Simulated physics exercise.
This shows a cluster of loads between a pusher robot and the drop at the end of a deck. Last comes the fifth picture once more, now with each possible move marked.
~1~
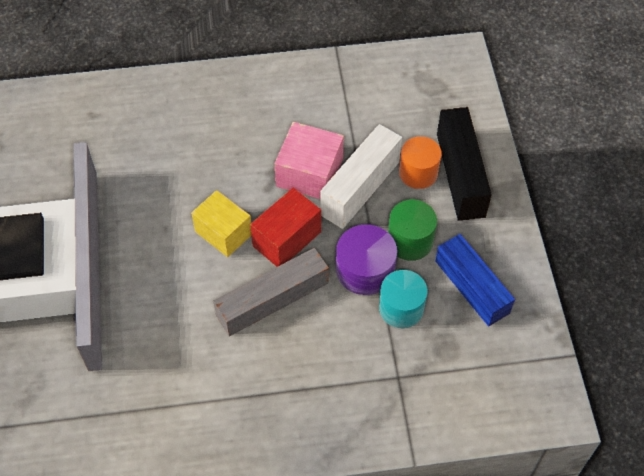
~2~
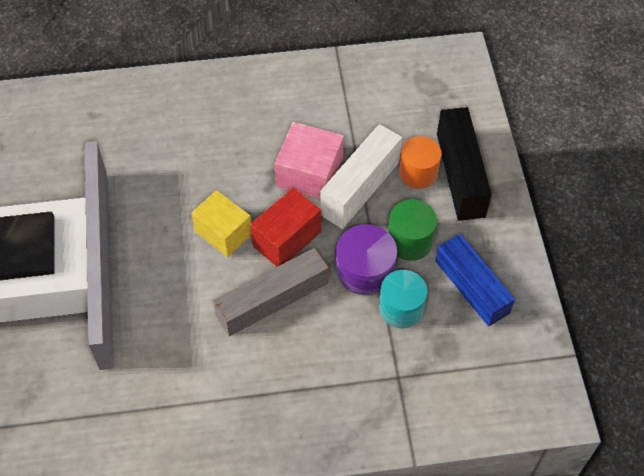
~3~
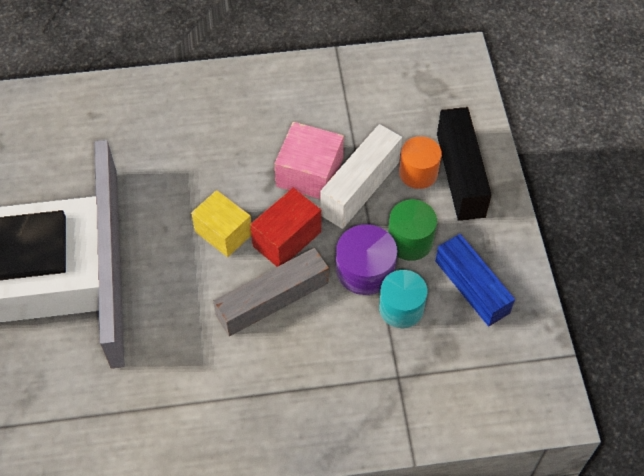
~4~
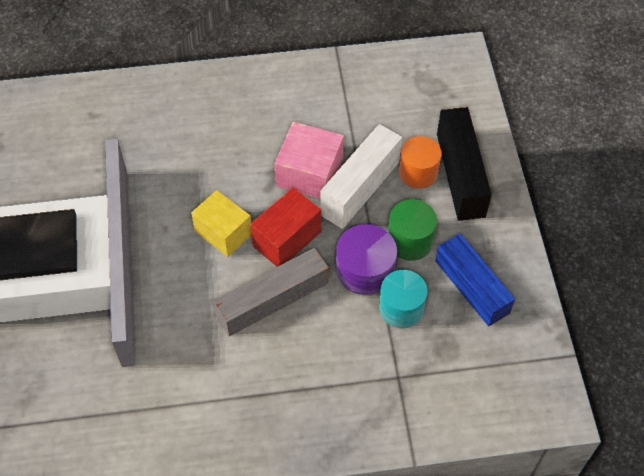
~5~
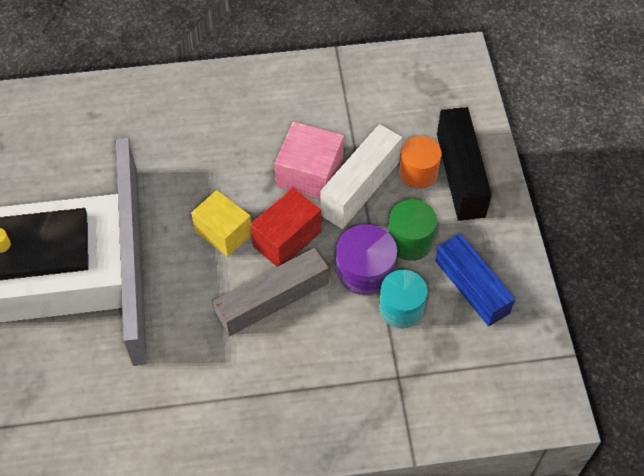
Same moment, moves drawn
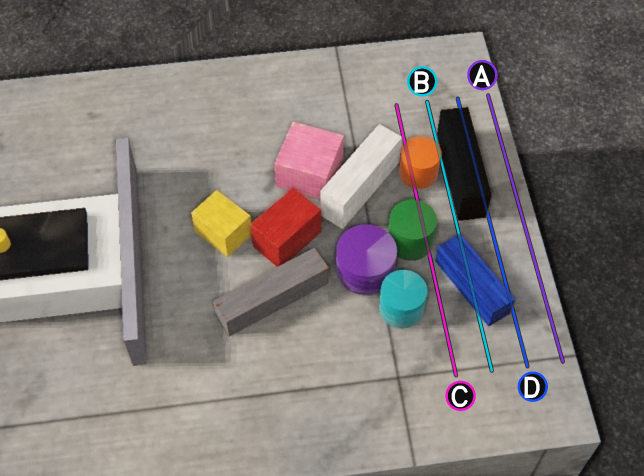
A white pusher robot with a flat grey blade creeping right across a grey deck towards a motionless cluster of coloured blocks.
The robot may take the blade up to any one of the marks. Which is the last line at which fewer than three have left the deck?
It should halt at C.
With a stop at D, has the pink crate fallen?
By then, no.
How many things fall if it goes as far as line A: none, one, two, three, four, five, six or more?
In all, six or more.
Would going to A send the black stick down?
Yes.
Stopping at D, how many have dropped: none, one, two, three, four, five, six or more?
In all, six or more.
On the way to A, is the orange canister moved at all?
Yes.
On the copy, A at (523, 218); B at (457, 226); C at (424, 229); D at (490, 222).
On C. First, robot (155, 230); green canister (425, 223); purple canister (390, 256).
Then, robot (265, 217); blue stick (511, 278); black stick (474, 162).
Finally, robot (345, 208); black stick over the edge; purple canister over the edge; two fallen.
By contrast, A drops ten; B drops four; D drops seven.
